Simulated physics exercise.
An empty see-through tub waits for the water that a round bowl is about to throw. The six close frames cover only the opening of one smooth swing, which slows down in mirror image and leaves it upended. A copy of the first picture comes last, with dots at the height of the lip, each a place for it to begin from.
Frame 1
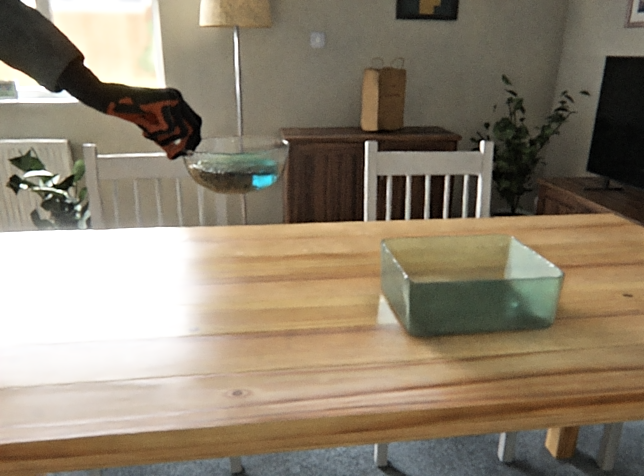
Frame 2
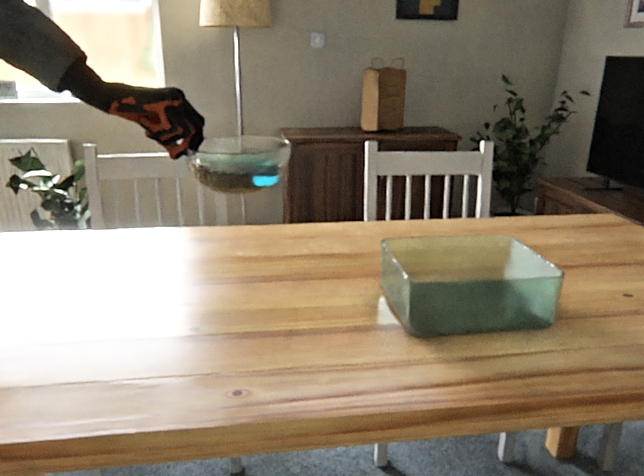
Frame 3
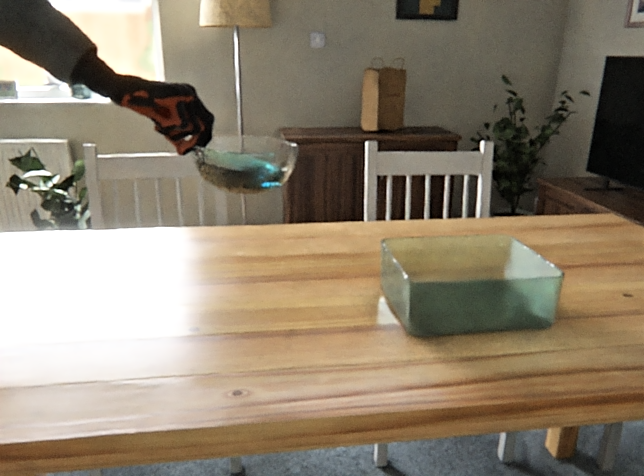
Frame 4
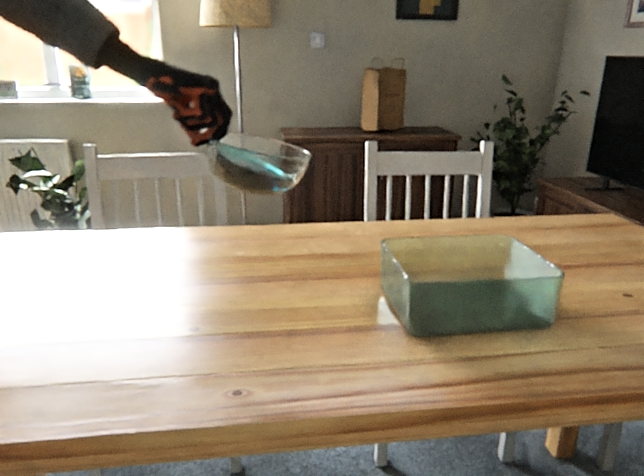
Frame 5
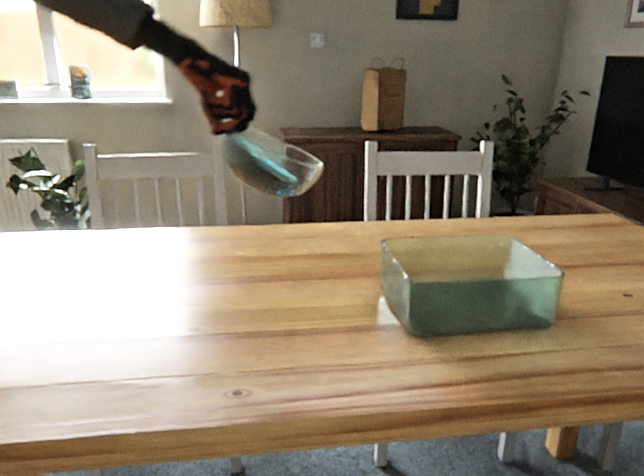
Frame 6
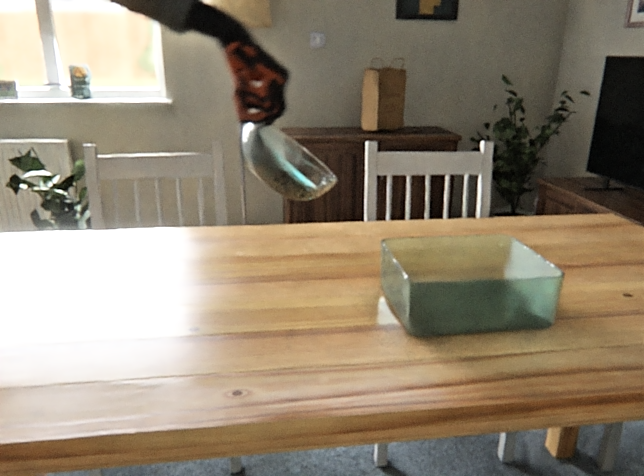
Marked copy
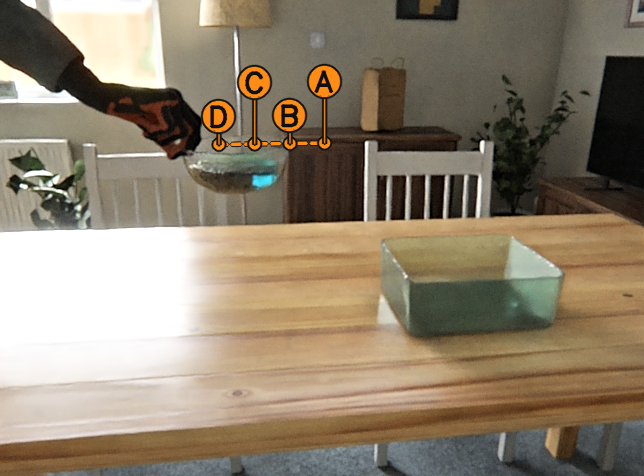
A round clear bowl holding bluish water, gripped by a dark gloved-looking hand, hangs nearly level above the left side of a wooden table. The hand shifts to the right and rises, tilting the bowl steadily steeper toward a still, see-through rectangular tub, with the water remaining inside.
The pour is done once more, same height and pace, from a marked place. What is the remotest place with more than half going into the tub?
C is the one.
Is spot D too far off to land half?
Yes.
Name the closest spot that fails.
D.
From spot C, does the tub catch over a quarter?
Yes, it does.
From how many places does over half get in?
Three of the four.
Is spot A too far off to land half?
No.
In orange, A at (324, 143); B at (289, 143); C at (254, 144); D at (218, 144).
With A, about 80 % lands in the tub, 9 % falls short and 11 % goes beside or beyond.
With B, about 75 % lands in the tub, 6 % falls short and 19 % goes beside or beyond.
With C, about 70 % lands in the tub, 19 % falls short and 11 % goes beside or beyond.
With D, about 18 % lands in the tub, 77 % falls short and 5 % goes beside or beyond.
